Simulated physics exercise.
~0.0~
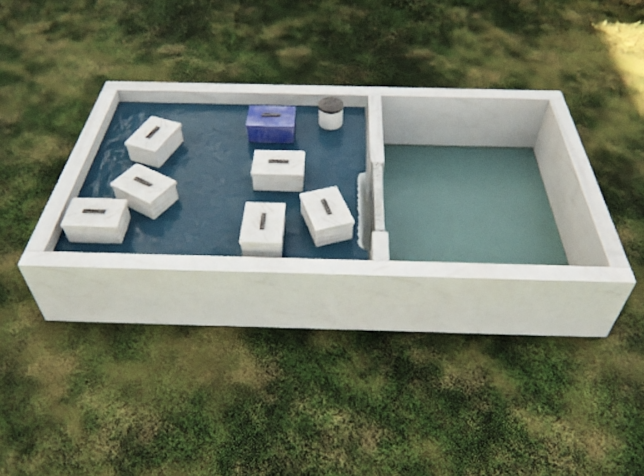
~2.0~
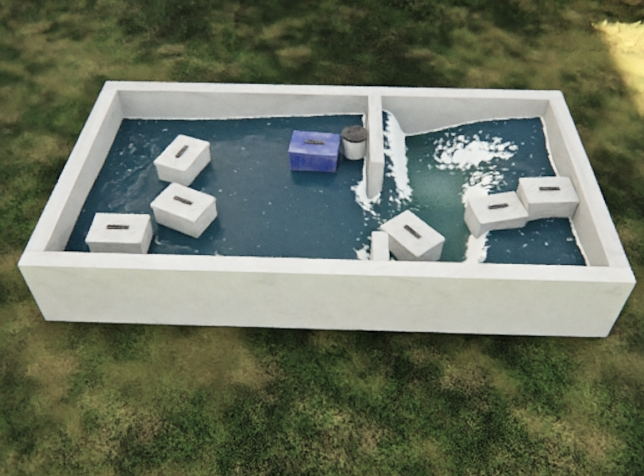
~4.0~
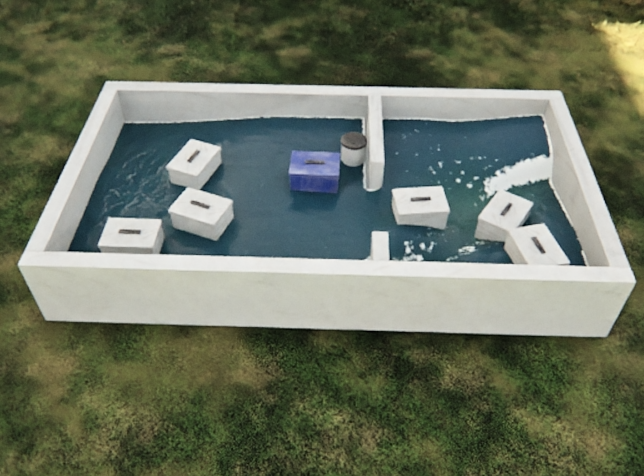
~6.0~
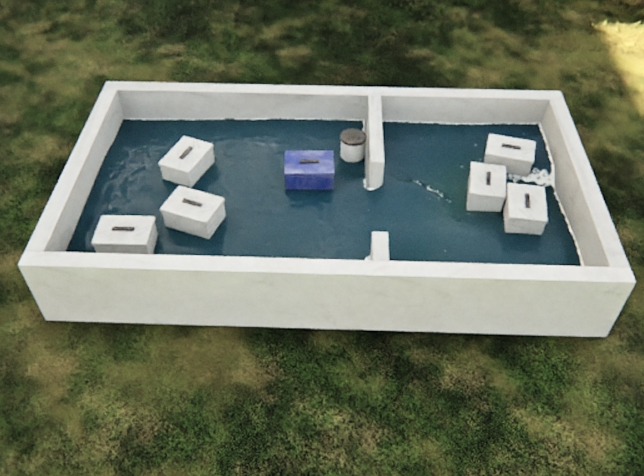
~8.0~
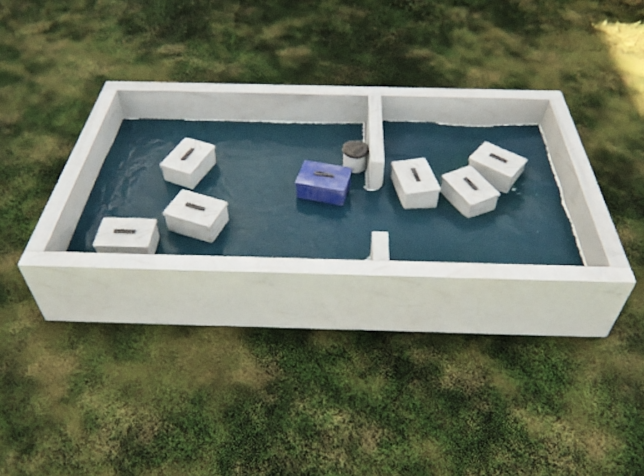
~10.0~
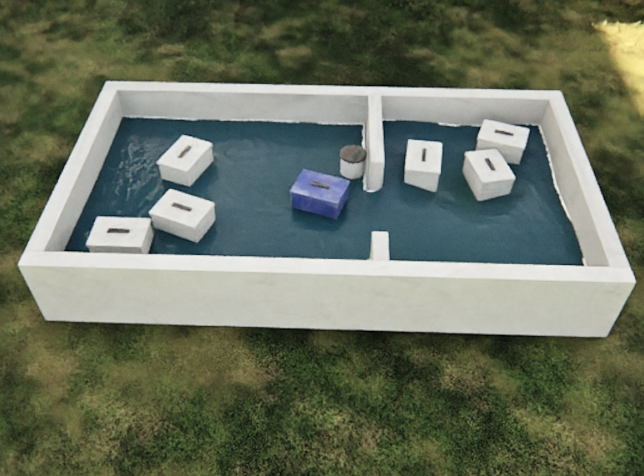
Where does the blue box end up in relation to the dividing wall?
The blue box stays short of the dividing wall, floating on the left side near the opening.
